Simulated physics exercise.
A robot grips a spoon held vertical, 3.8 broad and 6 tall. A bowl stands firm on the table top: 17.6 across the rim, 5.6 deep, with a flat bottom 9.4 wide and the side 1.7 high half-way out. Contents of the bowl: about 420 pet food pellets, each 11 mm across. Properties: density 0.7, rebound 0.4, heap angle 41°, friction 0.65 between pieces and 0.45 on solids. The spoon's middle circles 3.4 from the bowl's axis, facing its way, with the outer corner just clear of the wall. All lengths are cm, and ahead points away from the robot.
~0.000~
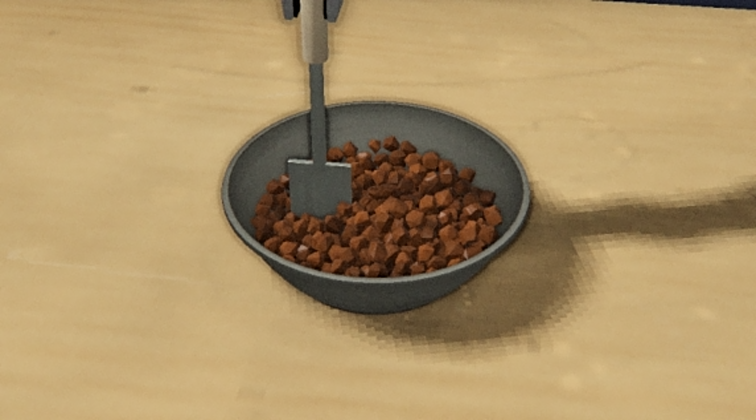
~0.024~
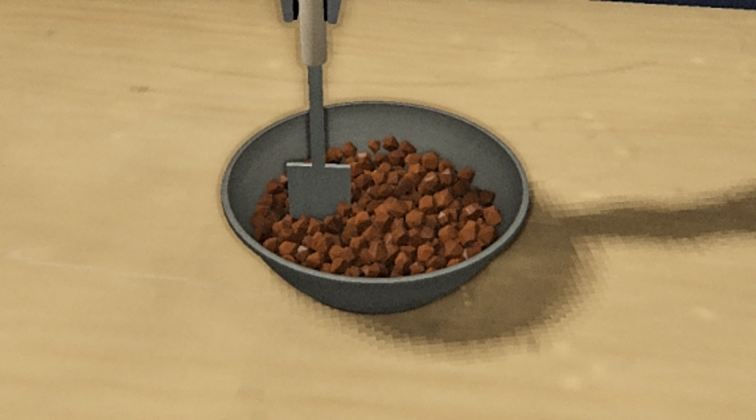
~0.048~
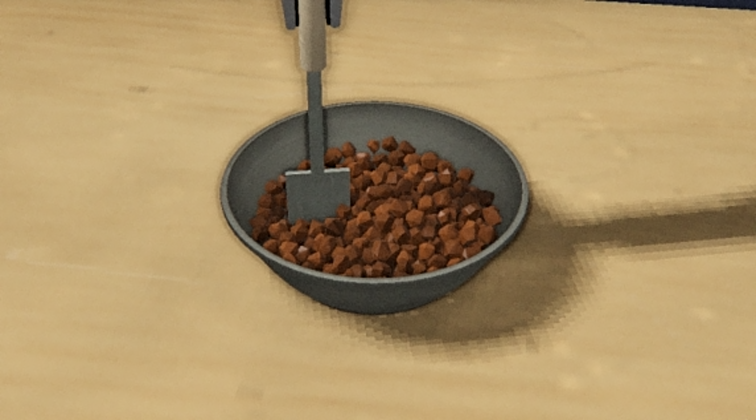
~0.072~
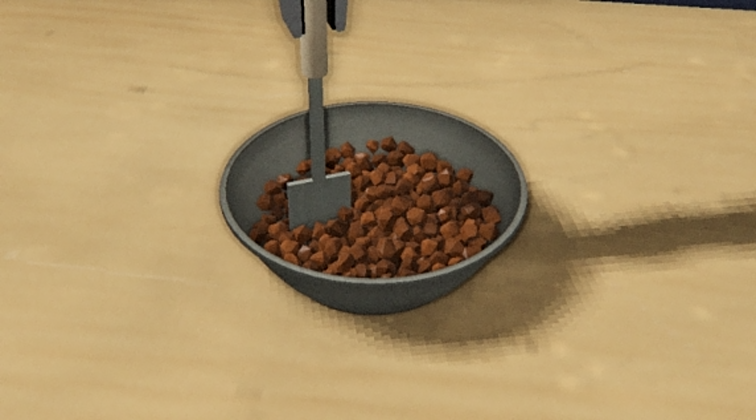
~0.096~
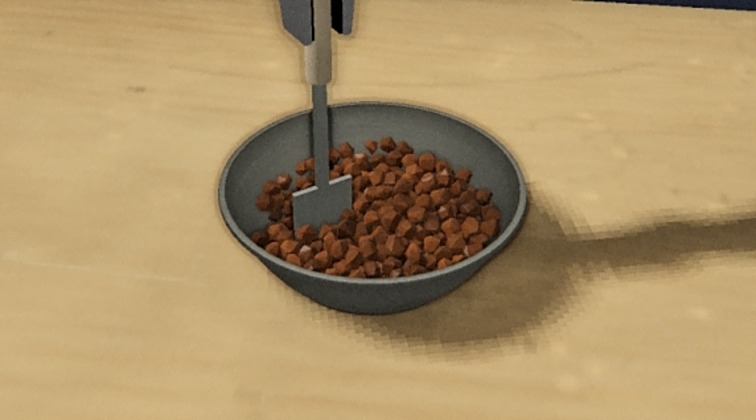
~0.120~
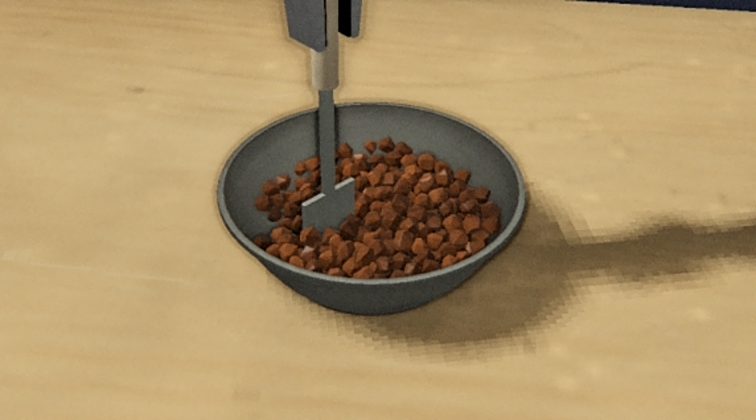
At the start, a flat metal blade on a thin upright shaft, held by a gripper, stands among reddish-brown pellets at the left of a grey bowl. It then slides slowly toward the viewer, turning at an angle and edging slightly right through the pellets, while the bowl stays still.
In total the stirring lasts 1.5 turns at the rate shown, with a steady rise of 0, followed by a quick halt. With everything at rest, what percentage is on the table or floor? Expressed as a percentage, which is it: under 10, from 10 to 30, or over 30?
The percentage is from 10 to 30.
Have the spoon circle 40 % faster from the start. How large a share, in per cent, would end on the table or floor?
I'd expect about 35 %.
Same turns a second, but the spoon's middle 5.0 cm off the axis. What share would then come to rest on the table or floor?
It would be near 40 per cent.
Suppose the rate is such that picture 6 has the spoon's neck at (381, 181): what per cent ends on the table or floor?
Some 50 per cent.
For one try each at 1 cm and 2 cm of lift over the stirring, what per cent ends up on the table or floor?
Close to 20 and 15 percent, in that order.
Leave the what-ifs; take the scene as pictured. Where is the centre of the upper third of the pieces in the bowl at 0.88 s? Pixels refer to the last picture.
Top-third centre at approx. (378, 254).
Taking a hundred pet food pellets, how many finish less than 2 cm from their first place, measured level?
Some 5 per cent.
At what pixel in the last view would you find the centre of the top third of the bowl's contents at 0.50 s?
Roughly pixel (373, 135).
After 0.50 s, 242° round, highest piece 8 above the table; 394 in the bowl, 18 on the table or floor, 10 in flight or on the tool.
After 0.88 s, 74° round, highest piece 8 above the table; 360 in the bowl, 59 on the table or floor, 3 in flight or on the tool.
After 1.27 s, 180° round, highest piece 6 above the table; 336 in the bowl, 85 on the table or floor, 1 in flight or on the tool.
After 1.97 s, 180° round, highest piece 6 above the table; 336 in the bowl, 86 on the table or floor.
In the end, 336 in the bowl, 86 on the table or floor. That is 20 % on the table or floor.
